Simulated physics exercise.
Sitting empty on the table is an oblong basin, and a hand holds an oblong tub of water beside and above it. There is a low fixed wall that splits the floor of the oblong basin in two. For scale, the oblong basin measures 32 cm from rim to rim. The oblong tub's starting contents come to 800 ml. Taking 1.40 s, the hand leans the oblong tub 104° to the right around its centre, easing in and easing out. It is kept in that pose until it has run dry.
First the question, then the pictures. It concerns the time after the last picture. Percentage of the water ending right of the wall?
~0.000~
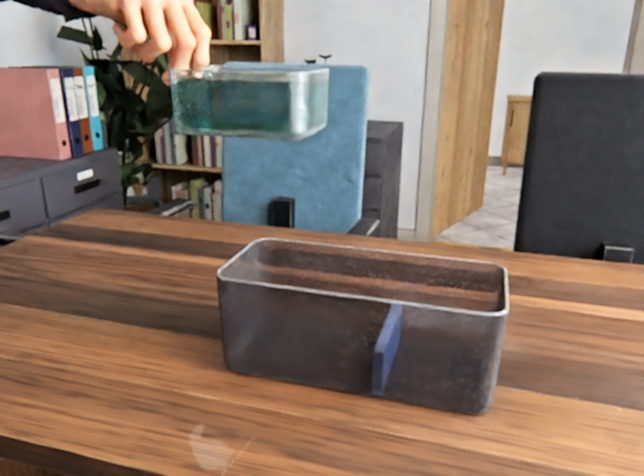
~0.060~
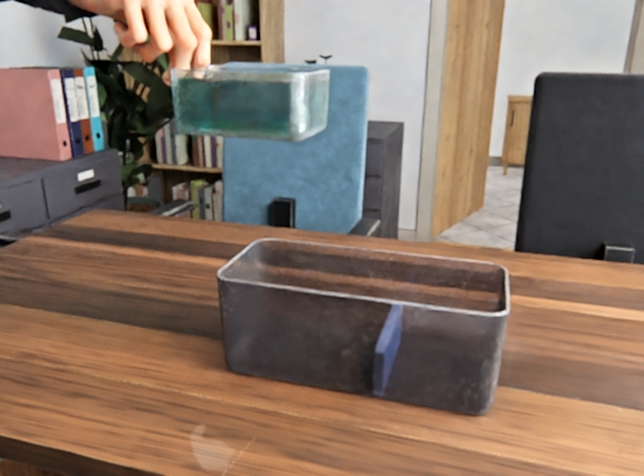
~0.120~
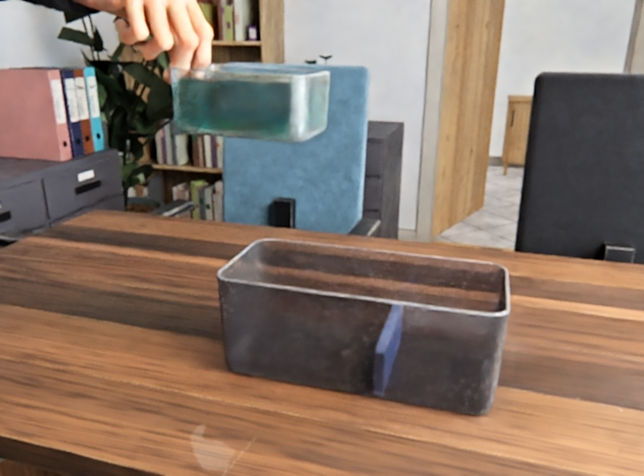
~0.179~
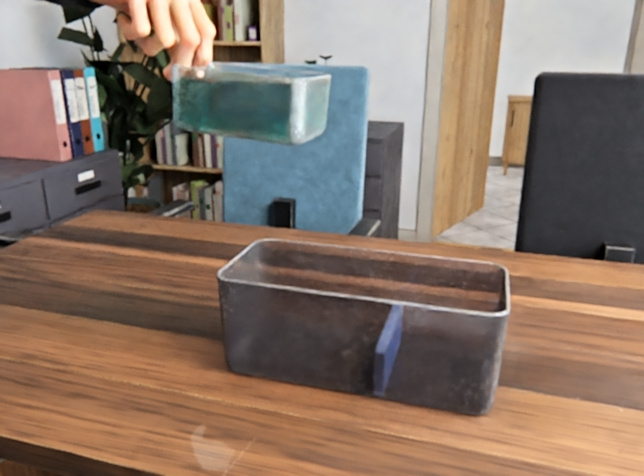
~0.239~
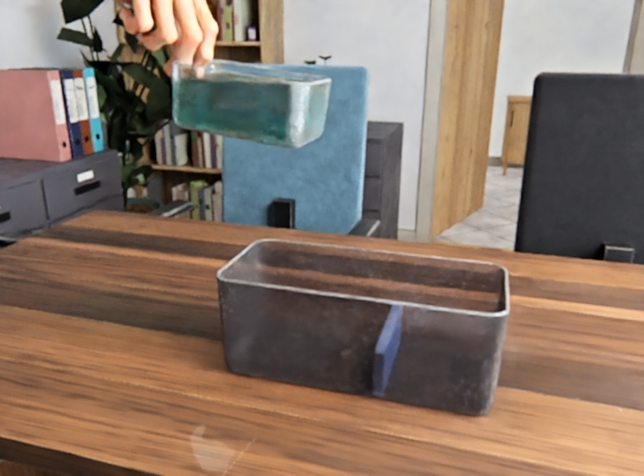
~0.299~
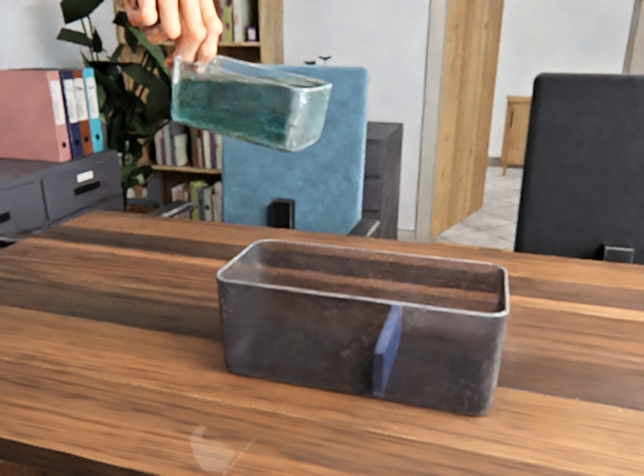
49 per cent.
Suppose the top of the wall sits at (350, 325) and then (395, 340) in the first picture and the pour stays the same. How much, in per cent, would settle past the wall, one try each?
Around 70 and 45 percent, in that order.
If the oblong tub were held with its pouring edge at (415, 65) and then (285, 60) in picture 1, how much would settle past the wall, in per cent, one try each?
Near 70 in a hundred on the first go and near 5 in a hundred on the second.
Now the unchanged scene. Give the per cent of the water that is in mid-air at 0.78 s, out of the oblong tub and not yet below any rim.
Estimate: Some 42 % of the total.
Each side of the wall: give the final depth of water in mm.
Some 14 mm on the left and some 26 mm on the right.
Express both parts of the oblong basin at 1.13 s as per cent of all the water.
Left roughly 28 per cent, right roughly 48.
By 0.78 s the tilt is 61° and 39 per cent is still to pour, 6 is left of the wall and 12 right of it.
By 1.13 s the tilt is 95° and 8 per cent is still to pour, 29 is left of the wall and 48 right of it.
By 1.50 s the tilt is 104° and 0 per cent is still to pour, 41 is left of the wall and 49 right of it.
By 1.90 s the tilt is 104° and 0 per cent is still to pour, 43 is left of the wall and 49 right of it.
At rest 43 per cent lies left of the wall, 49 right of it and 8 outside.
